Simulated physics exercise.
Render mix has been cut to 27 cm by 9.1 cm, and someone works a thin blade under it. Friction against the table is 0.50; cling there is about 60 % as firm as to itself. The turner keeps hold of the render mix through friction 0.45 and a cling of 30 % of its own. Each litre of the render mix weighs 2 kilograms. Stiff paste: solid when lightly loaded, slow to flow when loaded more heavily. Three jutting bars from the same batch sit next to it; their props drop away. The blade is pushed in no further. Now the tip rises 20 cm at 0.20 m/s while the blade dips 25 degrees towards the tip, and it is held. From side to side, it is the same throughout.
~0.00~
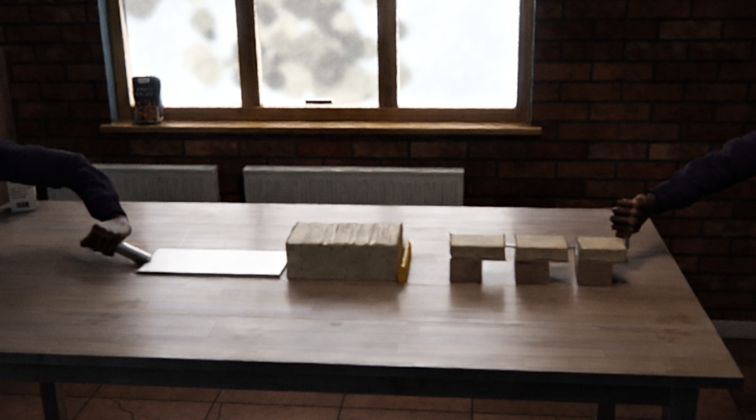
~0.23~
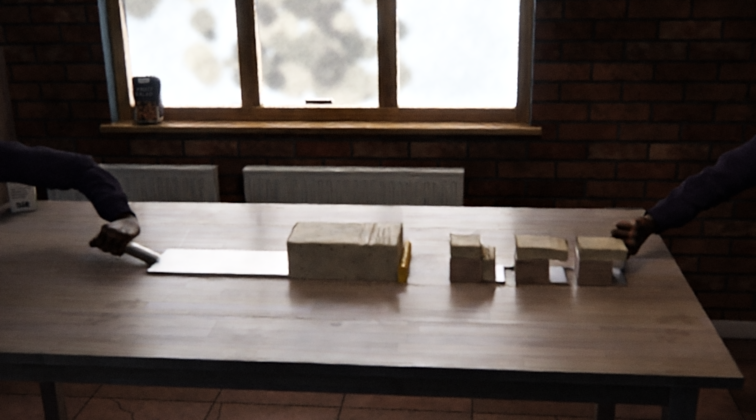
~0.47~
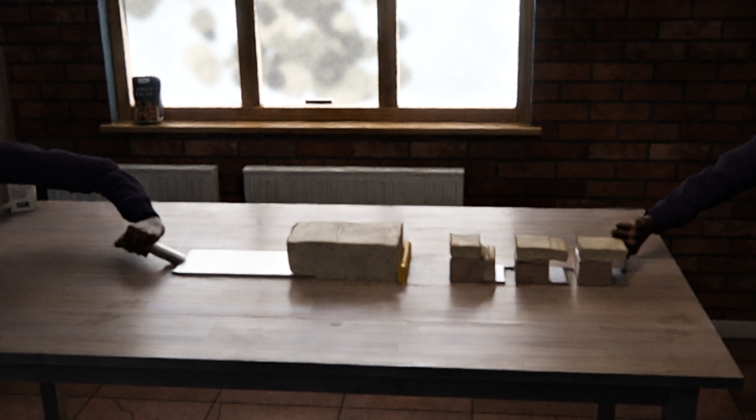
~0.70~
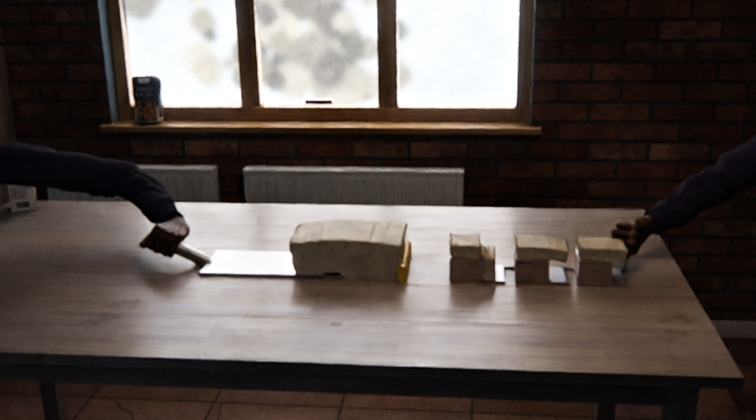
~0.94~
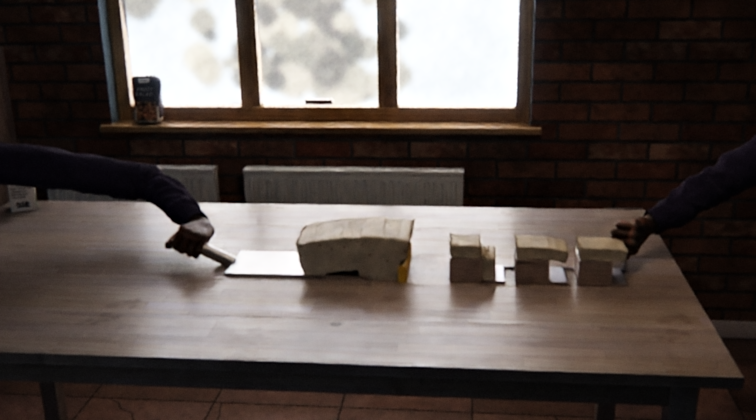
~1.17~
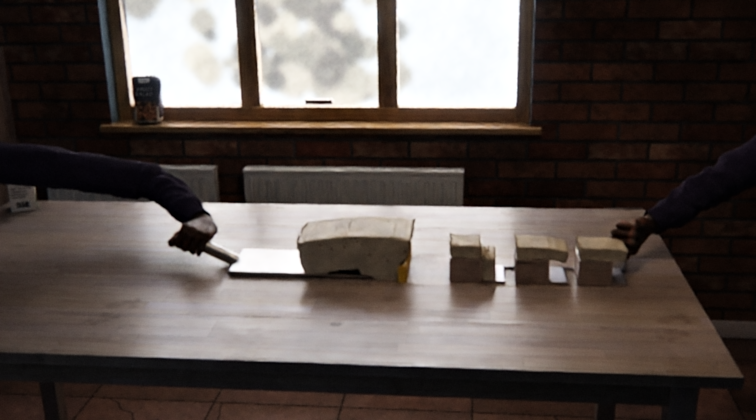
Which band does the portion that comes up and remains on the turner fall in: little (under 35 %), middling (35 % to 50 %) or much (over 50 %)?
Much.
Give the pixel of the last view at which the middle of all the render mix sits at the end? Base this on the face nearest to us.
You'll find it around (361, 200).
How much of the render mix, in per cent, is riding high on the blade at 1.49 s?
Roughly 30 per cent.
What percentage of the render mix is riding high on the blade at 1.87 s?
Roughly 65 percent.
After 1.49 s, the tip is 6.7 cm up.
After 1.87 s, the tip is 14 cm up.
After 2.25 s, the tip is 20 cm up and 63 % is riding high on the blade.
After 2.63 s, the tip is 20 cm up and 63 % is riding high on the blade.
After 2.80 s, the tip is 20 cm up and 63 % is riding high on the blade.
